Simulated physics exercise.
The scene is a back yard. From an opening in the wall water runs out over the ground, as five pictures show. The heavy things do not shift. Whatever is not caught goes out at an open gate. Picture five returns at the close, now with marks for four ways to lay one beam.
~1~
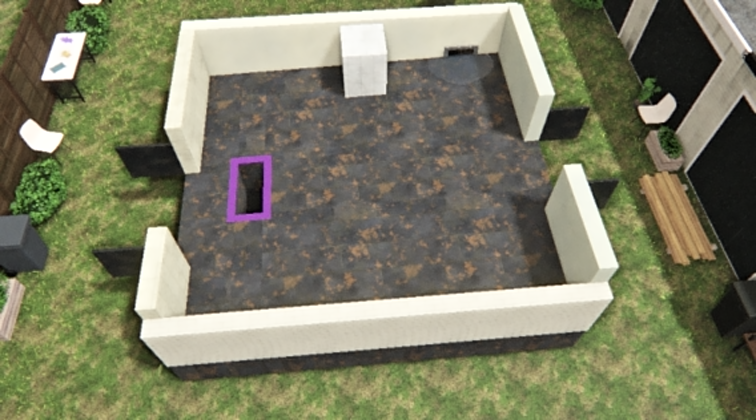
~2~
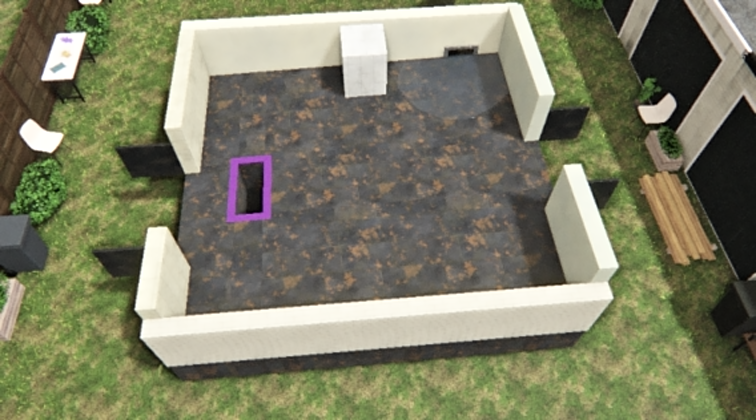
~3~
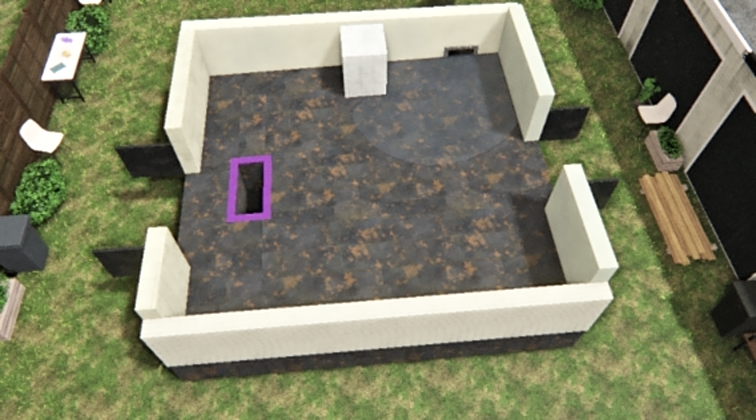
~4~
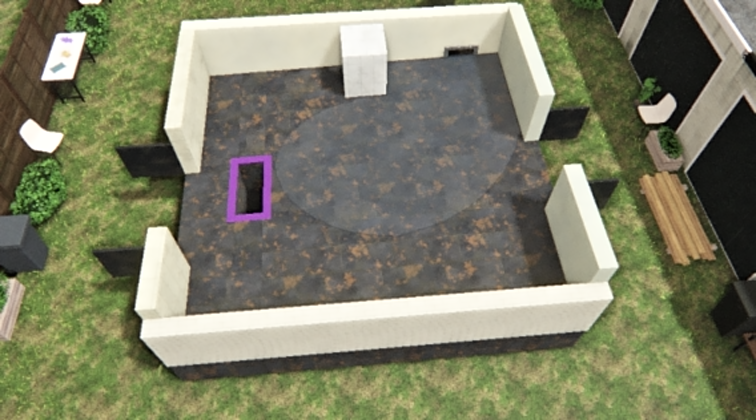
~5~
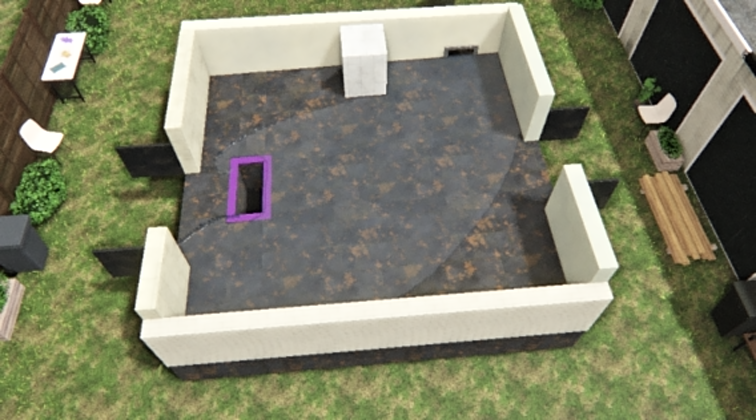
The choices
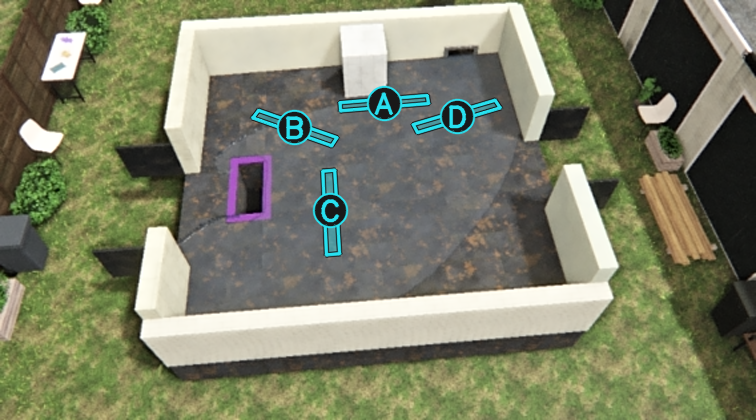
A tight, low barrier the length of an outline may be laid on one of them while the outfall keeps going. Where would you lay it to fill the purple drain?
I would pick place D.
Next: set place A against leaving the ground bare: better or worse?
Place A is worse.
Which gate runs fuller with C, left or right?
The left gate.
In cyan, A from (340, 106) to (427, 99); B from (255, 114) to (334, 141); C from (333, 254) to (328, 170); D from (415, 128) to (497, 104).
With A, about 20 % of the stream goes into the purple drain, about 79 % out by the gates.
With B, about 23 % of the stream goes into the purple drain, about 77 % out by the gates.
With C, about 33 % of the stream goes into the purple drain, about 67 % out by the gates.
With D, about 45 % of the stream goes into the purple drain, about 55 % out by the gates.
